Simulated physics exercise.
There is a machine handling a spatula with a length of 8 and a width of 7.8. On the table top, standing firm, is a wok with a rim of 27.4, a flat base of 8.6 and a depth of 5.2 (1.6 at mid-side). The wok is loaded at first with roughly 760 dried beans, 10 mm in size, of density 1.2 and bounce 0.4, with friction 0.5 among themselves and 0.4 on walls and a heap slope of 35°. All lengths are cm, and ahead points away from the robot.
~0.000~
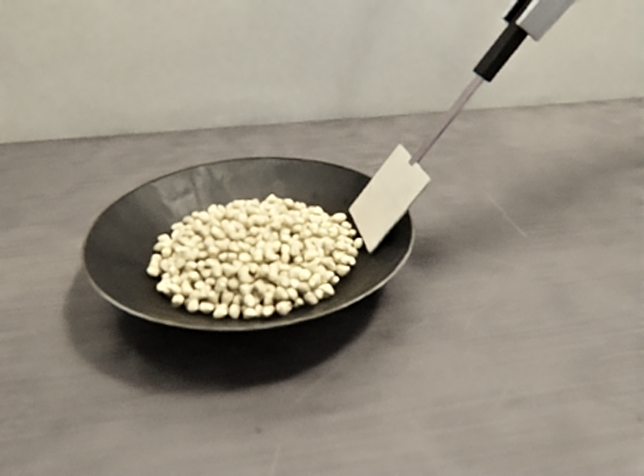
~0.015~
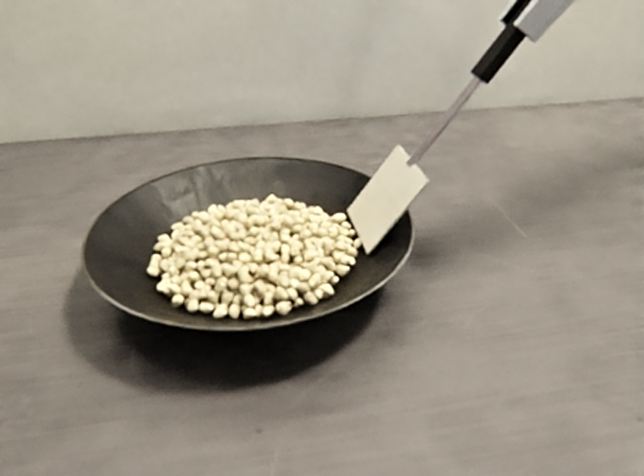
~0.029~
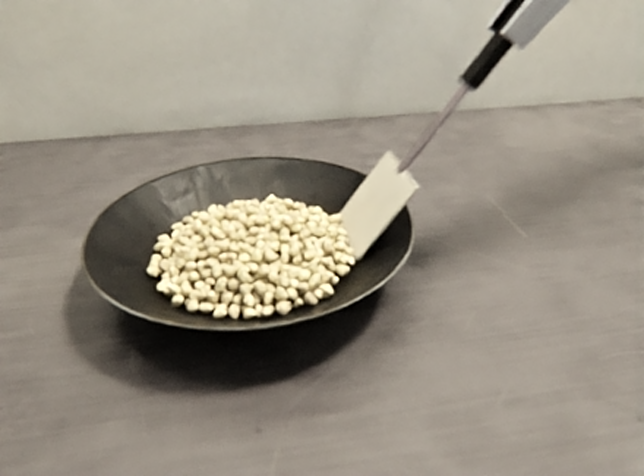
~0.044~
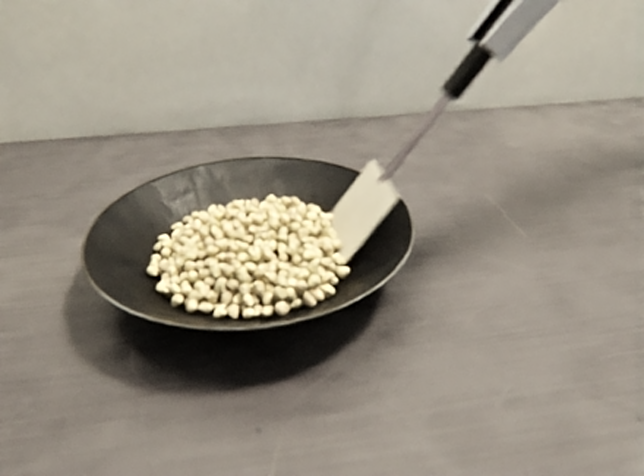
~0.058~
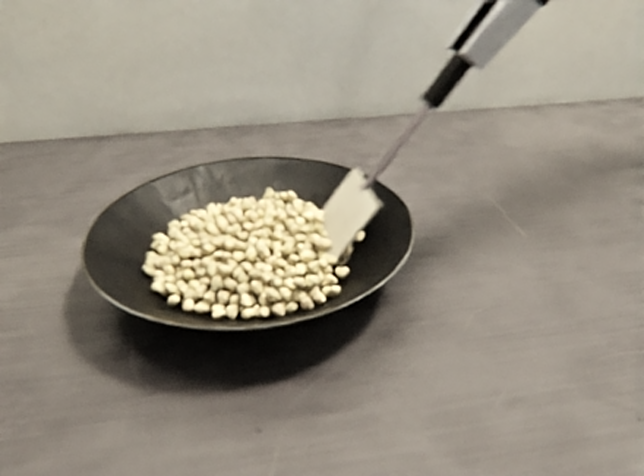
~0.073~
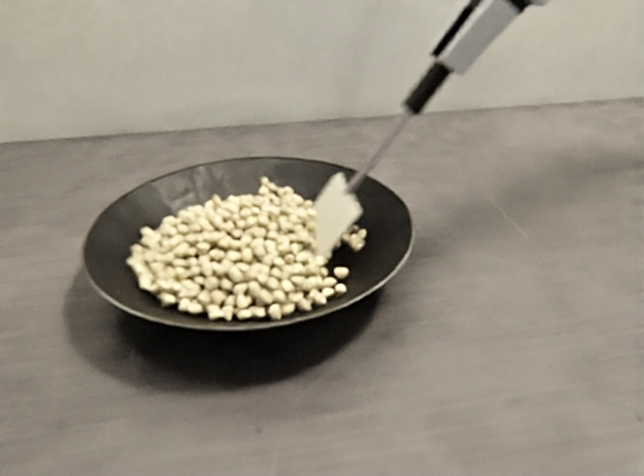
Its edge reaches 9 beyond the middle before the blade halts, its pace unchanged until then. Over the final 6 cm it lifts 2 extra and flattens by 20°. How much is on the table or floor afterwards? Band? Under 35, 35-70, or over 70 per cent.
35-70 per cent.
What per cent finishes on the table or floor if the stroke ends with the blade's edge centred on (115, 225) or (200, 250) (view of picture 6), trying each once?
First try roughly 55 percent, second roughly 10 percent.
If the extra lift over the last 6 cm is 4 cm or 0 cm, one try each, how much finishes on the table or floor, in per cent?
Result: Approx. 40 % and 40 %, one try each.
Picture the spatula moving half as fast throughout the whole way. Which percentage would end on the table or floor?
Then roughly 30 percent.
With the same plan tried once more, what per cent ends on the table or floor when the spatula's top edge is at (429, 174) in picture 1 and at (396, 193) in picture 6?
It comes to something like 20 %, give or take.
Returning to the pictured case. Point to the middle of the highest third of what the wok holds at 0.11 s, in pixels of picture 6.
Centre estimated at around (207, 235).
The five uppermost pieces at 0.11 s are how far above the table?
Height: Approx. 6 cm.
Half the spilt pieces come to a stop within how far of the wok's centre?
I'd say some 28 centimetres, give or take.
After 0.11 s, sloping 54°, highest piece 7 above the table; 765 in the wok.
After 0.15 s, sloping 48°, highest piece 8 above the table; 758 in the wok, 7 on the blade or in flight.
After 0.37 s, sloping 34°, highest piece 8 above the table; 412 in the wok, 274 on the table or floor, 79 on the blade or in flight.
After 1.42 s, sloping 34°, highest piece 6 above the table; 412 in the wok, 353 on the table or floor.
In the end, 412 in the wok, 353 on the table or floor. That is 46 % on the table or floor.
